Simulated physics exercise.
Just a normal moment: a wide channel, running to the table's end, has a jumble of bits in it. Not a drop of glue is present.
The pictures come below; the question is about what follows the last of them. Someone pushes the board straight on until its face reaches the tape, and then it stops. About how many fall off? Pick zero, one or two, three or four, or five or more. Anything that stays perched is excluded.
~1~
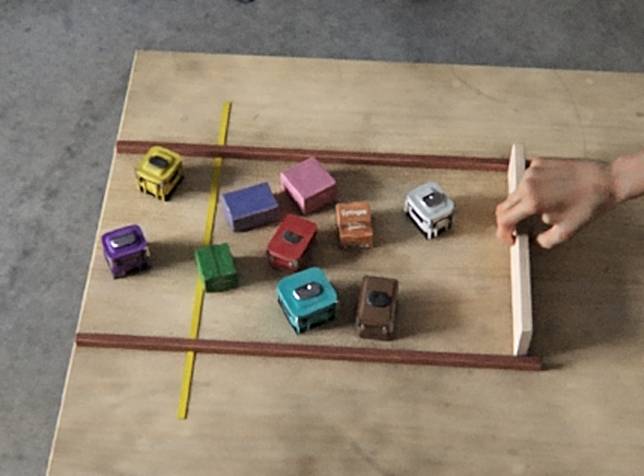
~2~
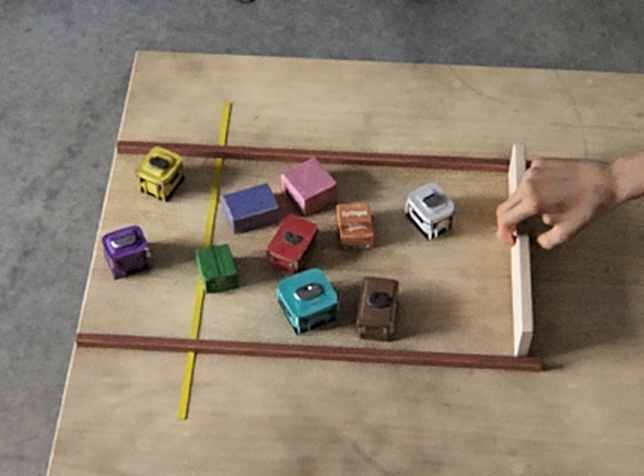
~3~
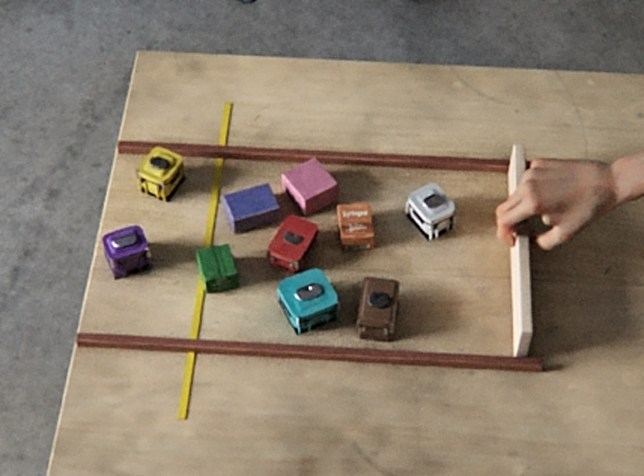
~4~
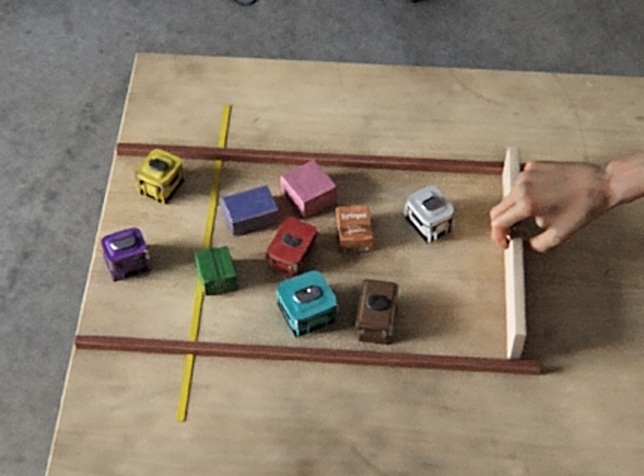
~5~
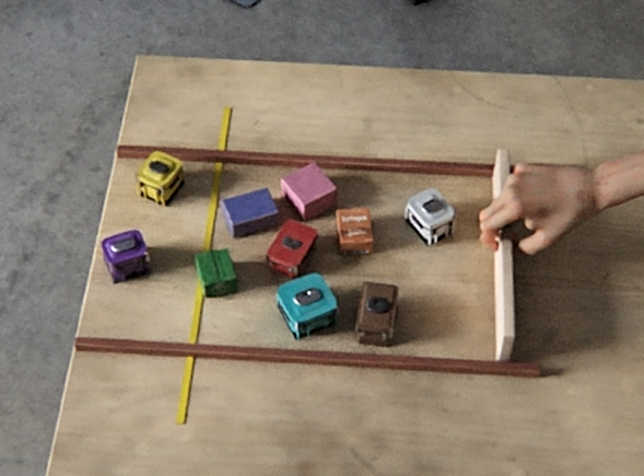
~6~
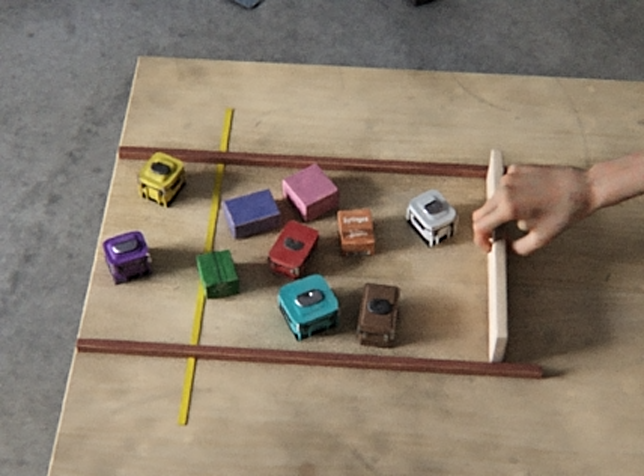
Zero fall off.
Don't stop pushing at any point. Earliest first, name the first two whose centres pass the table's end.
Earliest is the yellow case; next is the purple case.
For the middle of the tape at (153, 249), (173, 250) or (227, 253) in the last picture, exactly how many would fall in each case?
Respectively, 4, 2 and 0.
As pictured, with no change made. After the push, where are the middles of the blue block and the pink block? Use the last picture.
The blue block at (154, 210), the pink block at (168, 172).
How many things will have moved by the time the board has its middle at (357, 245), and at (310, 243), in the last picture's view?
Counting first: 6, next 8.
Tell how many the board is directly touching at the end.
The figure is 4.
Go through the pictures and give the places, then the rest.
In the first picture, purple case (126, 251); yellow case (160, 173); green box (217, 268); board (520, 247); tape (206, 246).
In the second picture, yellow case (161, 174); red case (293, 245).
In the third picture, green box (218, 269); board (520, 248).
In the fourth picture, purple case (126, 253); orange box (354, 229).
In the fifth picture, yellow case (161, 178); white case (430, 216).
In the sixth picture, purple case (127, 257); yellow case (162, 179); green box (218, 275); board (497, 253); tape (208, 252).
A little later, none off yet; purple case at rest near (127, 257); yellow case at rest near (162, 179); green box at rest near (218, 275).
Next, none off yet; purple case at rest near (127, 257); yellow case at rest near (162, 179); green box at rest near (216, 275).
Later still, none off yet; purple case moving near (122, 252); yellow case at rest near (162, 179); green box shifted about its own width near (169, 263).
When it is over, the number that fall off is zero.
